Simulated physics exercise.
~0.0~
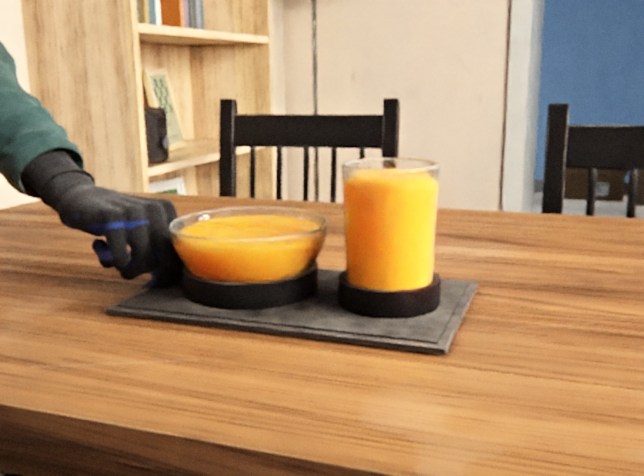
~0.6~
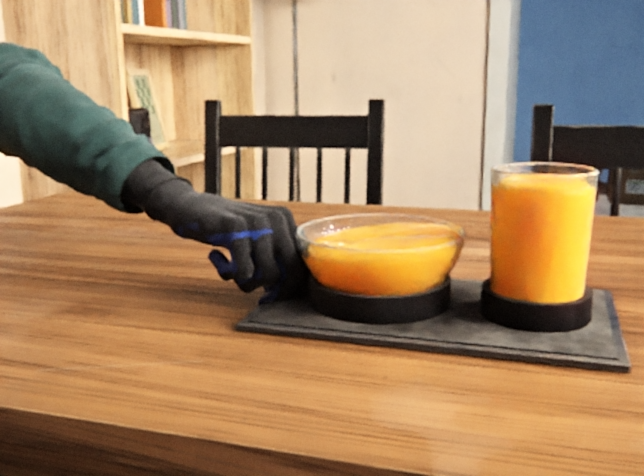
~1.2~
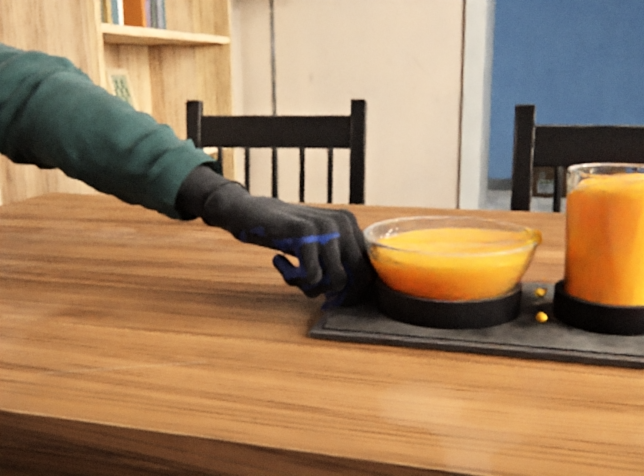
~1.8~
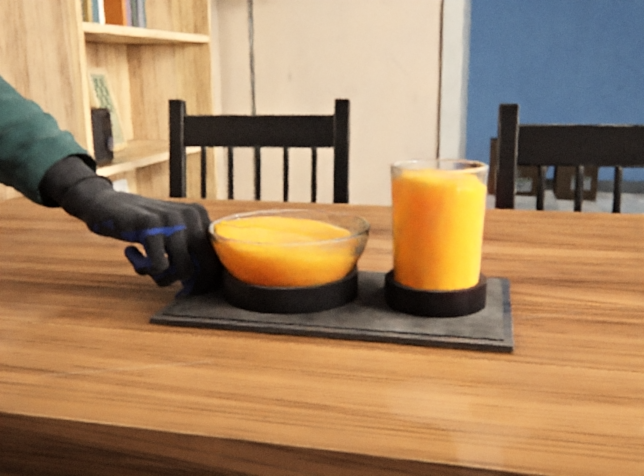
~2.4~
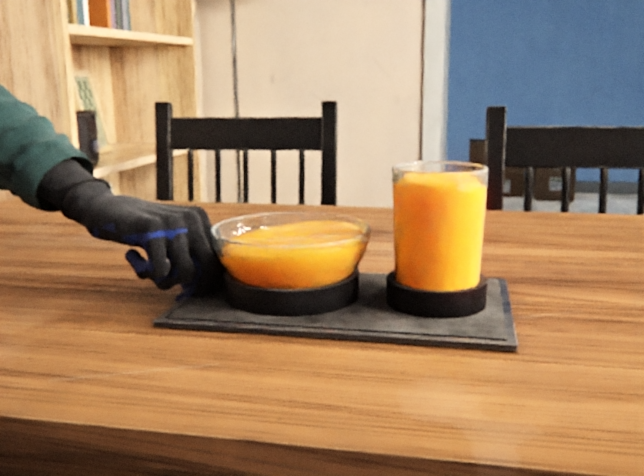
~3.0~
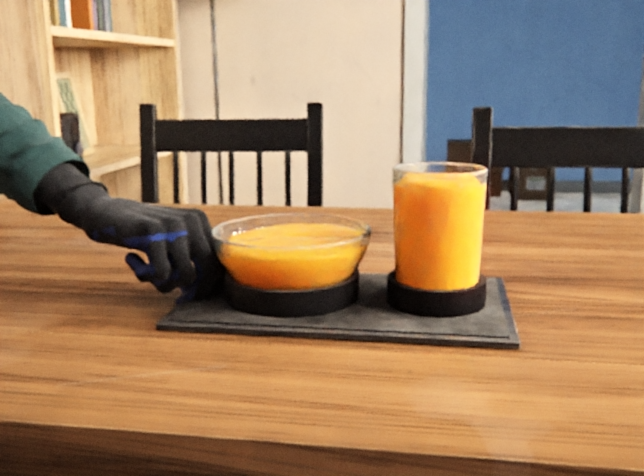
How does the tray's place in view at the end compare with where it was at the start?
The tray ends up a little further to the right in view than where it started.
